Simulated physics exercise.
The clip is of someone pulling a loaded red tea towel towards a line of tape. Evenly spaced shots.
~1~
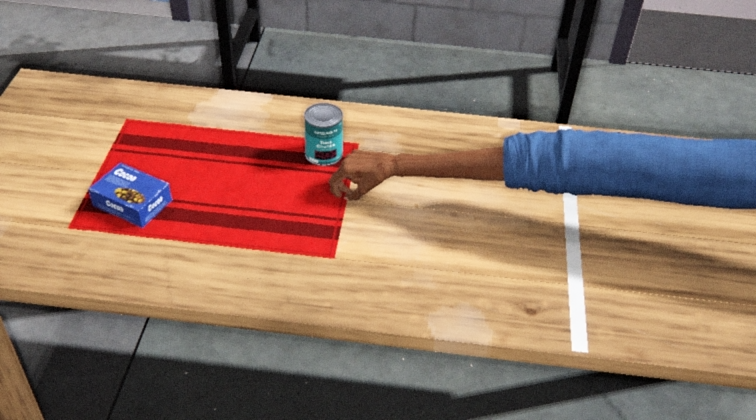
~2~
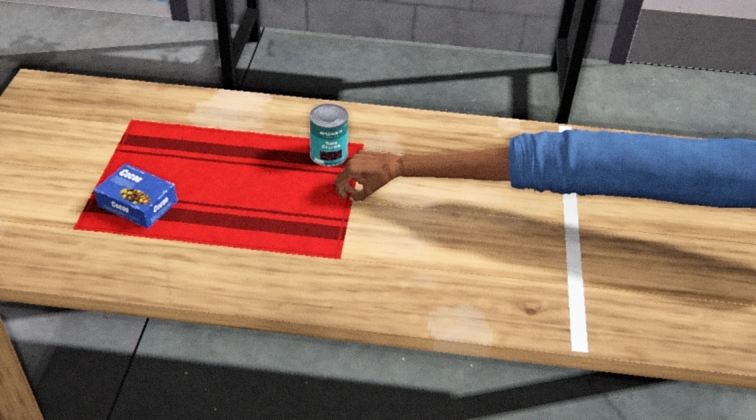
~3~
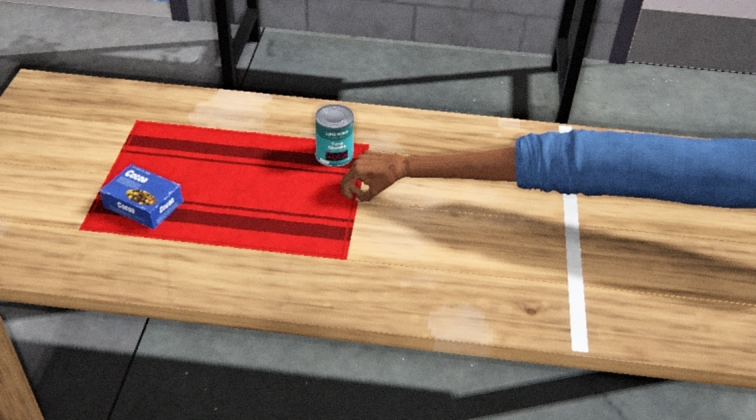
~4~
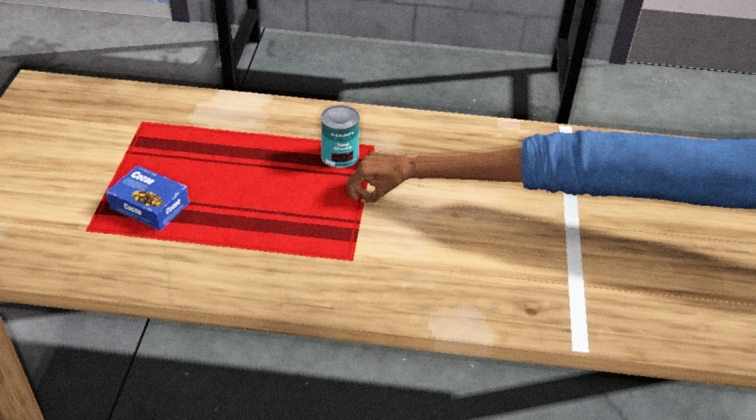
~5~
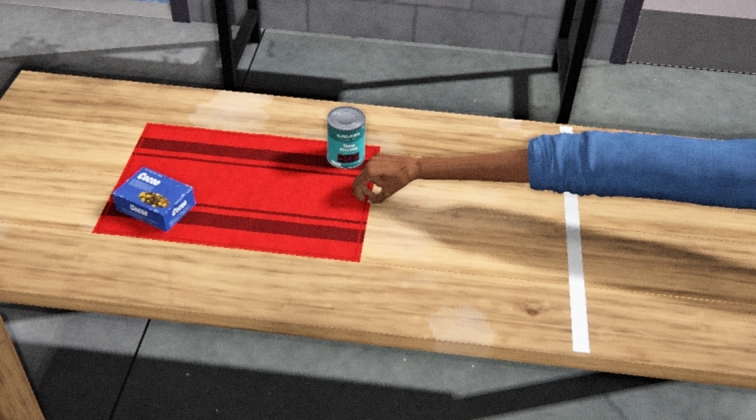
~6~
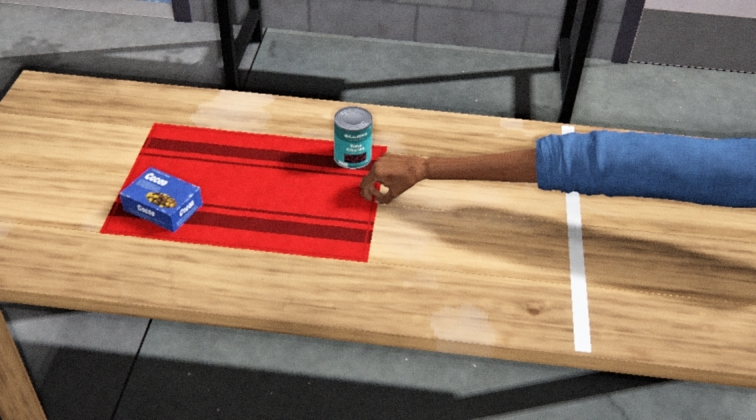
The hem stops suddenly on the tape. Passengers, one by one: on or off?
Turquoise tin - on. Blue packet - on.
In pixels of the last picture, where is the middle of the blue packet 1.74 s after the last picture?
Close to pixel (359, 220).
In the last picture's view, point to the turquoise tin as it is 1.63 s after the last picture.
Approx. location: (533, 156).
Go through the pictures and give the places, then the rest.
Tea towel end (334, 259); turquoise tin (324, 114); blue packet (129, 186); tape (579, 329), in the first frame.
Tea towel end (340, 260), far hem (73, 230); blue packet (134, 186), in the second frame.
Tea towel end (347, 260); turquoise tin (335, 116), in the third frame.
Tea towel end (353, 261), far hem (86, 232); blue packet (147, 188), in the fourth frame.
Tea towel end (360, 262); turquoise tin (346, 118), in the fifth frame.
Tea towel end (367, 263), far hem (99, 233); turquoise tin (354, 118); blue packet (160, 190); tape (582, 329), in the sixth frame.
Then, 1.63 s on from there, hem at the tape; turquoise tin on the cloth near (534, 156); blue packet on the cloth near (352, 219).
Then, 1.74 s on from there, hem at the tape; turquoise tin on the cloth near (540, 157); blue packet on the cloth near (360, 220).
In the end, hem at the tape; turquoise tin on the cloth near (540, 157); blue packet on the cloth near (359, 220). The turquoise tin keeps its seat and the blue packet stays on the cloth.
